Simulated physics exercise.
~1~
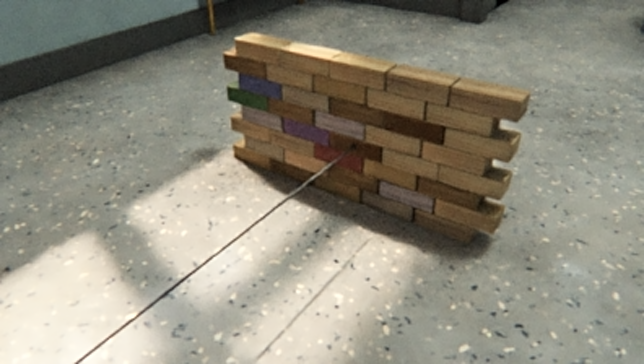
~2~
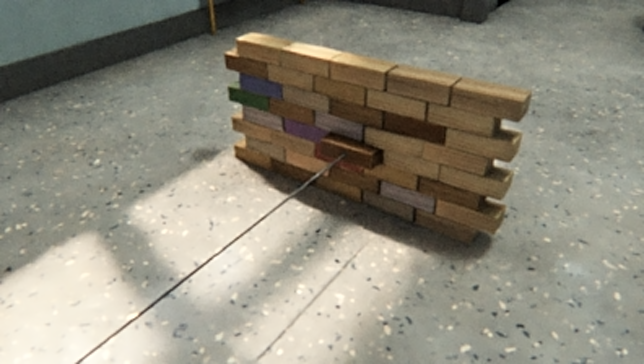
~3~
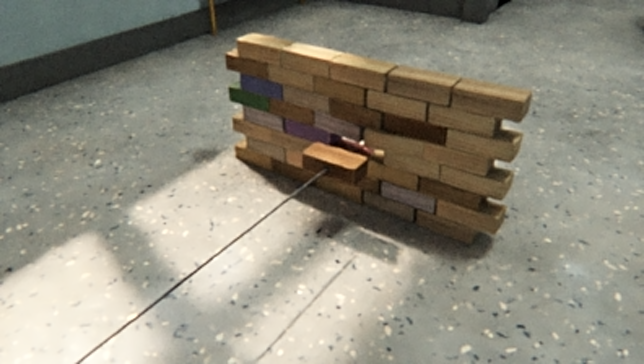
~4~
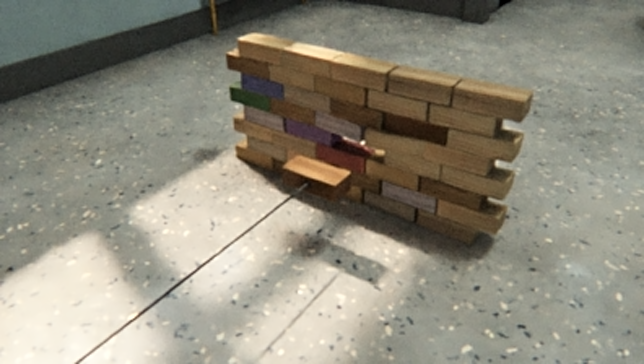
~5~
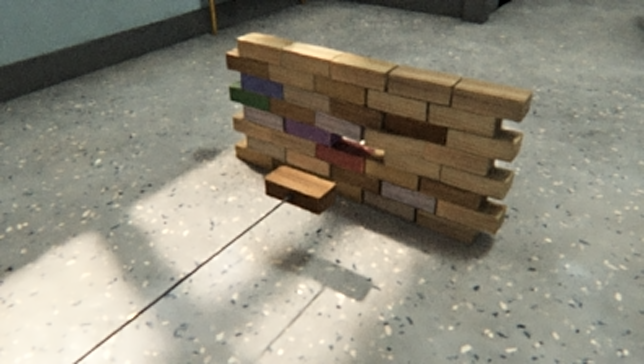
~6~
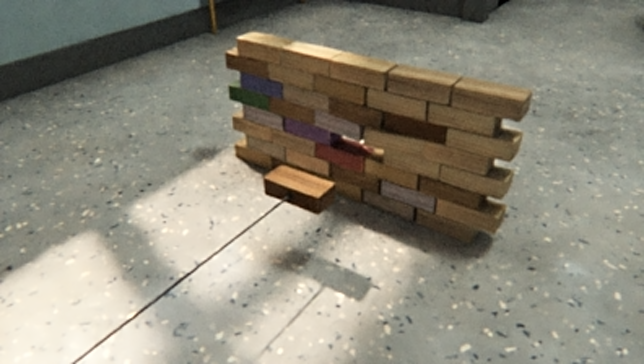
On a speckled grey floor, a thin rod draws a wooden block out of the face of a small wall of toy blocks, moving it toward the lower left until it stops clear of the wall, which remains standing with its green, blue, purple and red blocks in place.
